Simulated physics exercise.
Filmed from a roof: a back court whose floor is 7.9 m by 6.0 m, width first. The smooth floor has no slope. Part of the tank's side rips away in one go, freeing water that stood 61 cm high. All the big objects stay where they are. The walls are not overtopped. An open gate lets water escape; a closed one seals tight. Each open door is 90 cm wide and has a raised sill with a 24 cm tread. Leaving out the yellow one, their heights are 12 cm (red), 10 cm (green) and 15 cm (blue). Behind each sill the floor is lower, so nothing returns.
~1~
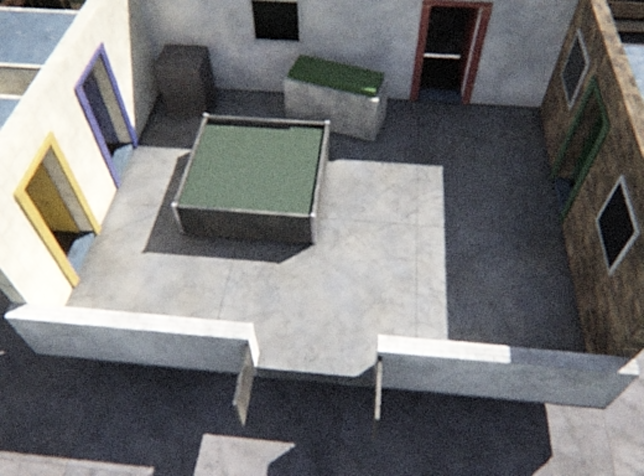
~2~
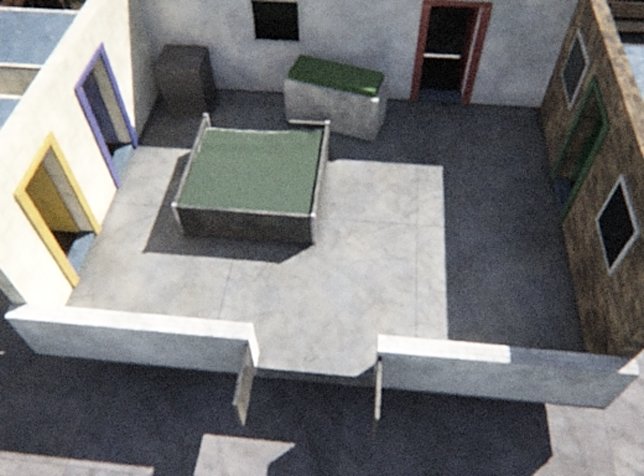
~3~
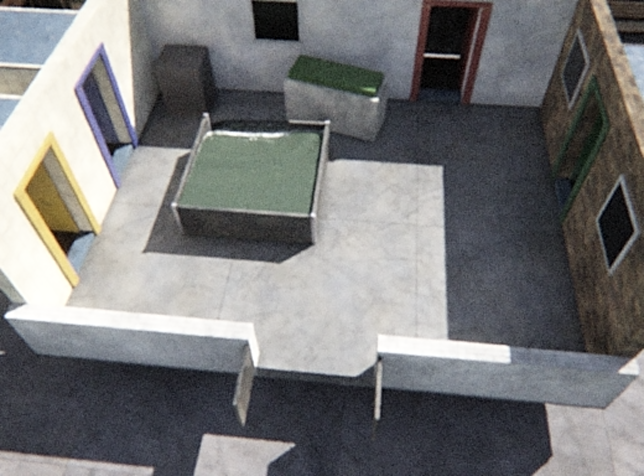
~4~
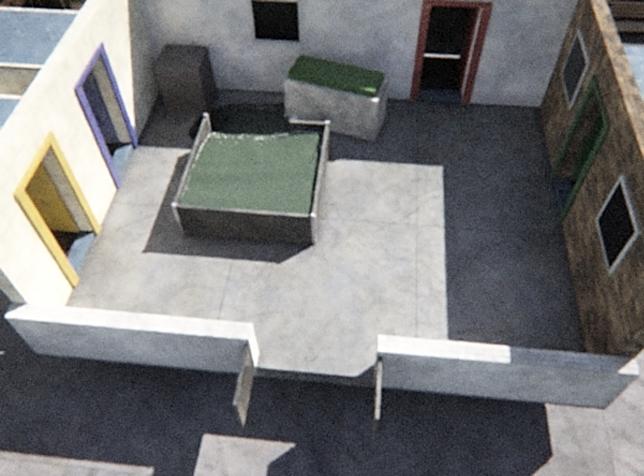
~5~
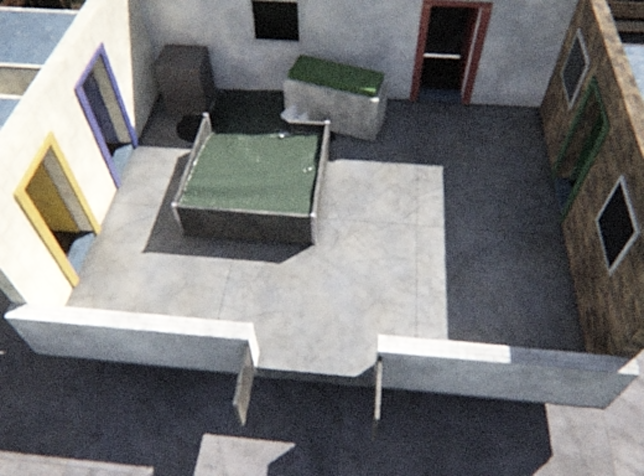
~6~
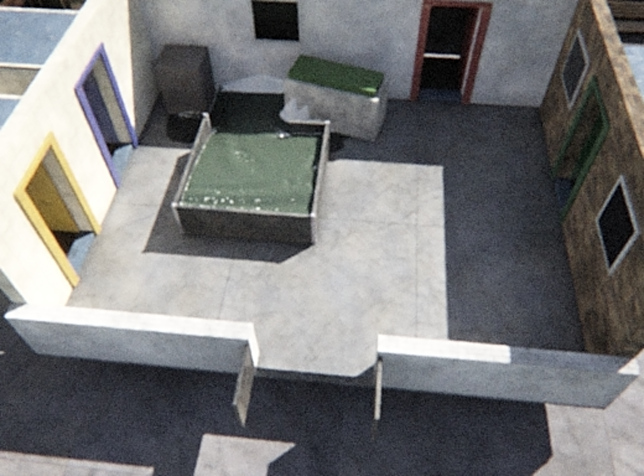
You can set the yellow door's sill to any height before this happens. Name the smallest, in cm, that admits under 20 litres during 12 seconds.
It would have to be roughly 6.5 cm high.
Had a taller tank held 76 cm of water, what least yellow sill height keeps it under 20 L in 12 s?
Some 8.5 cm.
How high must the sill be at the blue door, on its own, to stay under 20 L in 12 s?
About 11.5 cm at blue.
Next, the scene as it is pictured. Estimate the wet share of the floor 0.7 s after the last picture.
Near 15 per cent is wet.
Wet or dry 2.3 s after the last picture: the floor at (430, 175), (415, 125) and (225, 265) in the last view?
In that order: Wet, wet, dry.
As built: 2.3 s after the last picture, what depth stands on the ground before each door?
In cm: Red 4, green 0, blue 14, yellow 0.
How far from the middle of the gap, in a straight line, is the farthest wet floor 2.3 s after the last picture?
About 5.8 m.
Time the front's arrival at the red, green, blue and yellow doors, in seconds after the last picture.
Arrival: Red 1.2 s, green 3.6 s, blue 1.2 s, yellow 2.4 s.
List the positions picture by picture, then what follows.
The tank at (256, 165) is whole and still, 61 cm deep; the yellow door at (64, 217) is dry, in the first frame.
Water pours out on the far side and has run 0.2 m, to a hidden place; about 5 cm deep outside, 61 cm at the back, in the second frame.
The front is at a hidden place, 0.7 m from the gap on the far side; 1.1 m2 of floor is wet, 61 cm left at the back, in the third frame.
The gap is on the far side, the front 1.3 m out at (279, 106); the back of the tank holds 61 cm, in the fourth frame.
Water pours out on the far side and has run 1.7 m, to (237, 91); about 9 cm deep outside, 59 cm at the back, in the fifth frame.
The gap is on the far side, the front 1.7 m out at a hidden place; the back of the tank holds 53 cm; the yellow door at (64, 217), 3.6 m from the gap, is still 3.2 m from the nearest water, in the sixth frame.
Then, 0.7 s after the last picture water covers 15 % of the floor, deepest (53 cm) near (218, 95); it has not reached the yellow door.
Then, 2.3 s after the last picture water covers 35 % of the floor, deepest (40 cm) near (162, 86); it has not reached the yellow door.
Then, 11.3 s after the last picture water covers 100 % of the floor, deepest (11 cm) near (276, 104); 8 cm at the yellow door, 1 litre in over its 11 cm sill.
At the yellow door as built, the water peaked near 10 cm, 8.5 s after the last picture.
Run again over the same 12 s with other heights there, 30 litres in over 5.5 cm, 13 litres over 7.5 cm. The limit of 20 litres is kept from about 6.5 cm up.
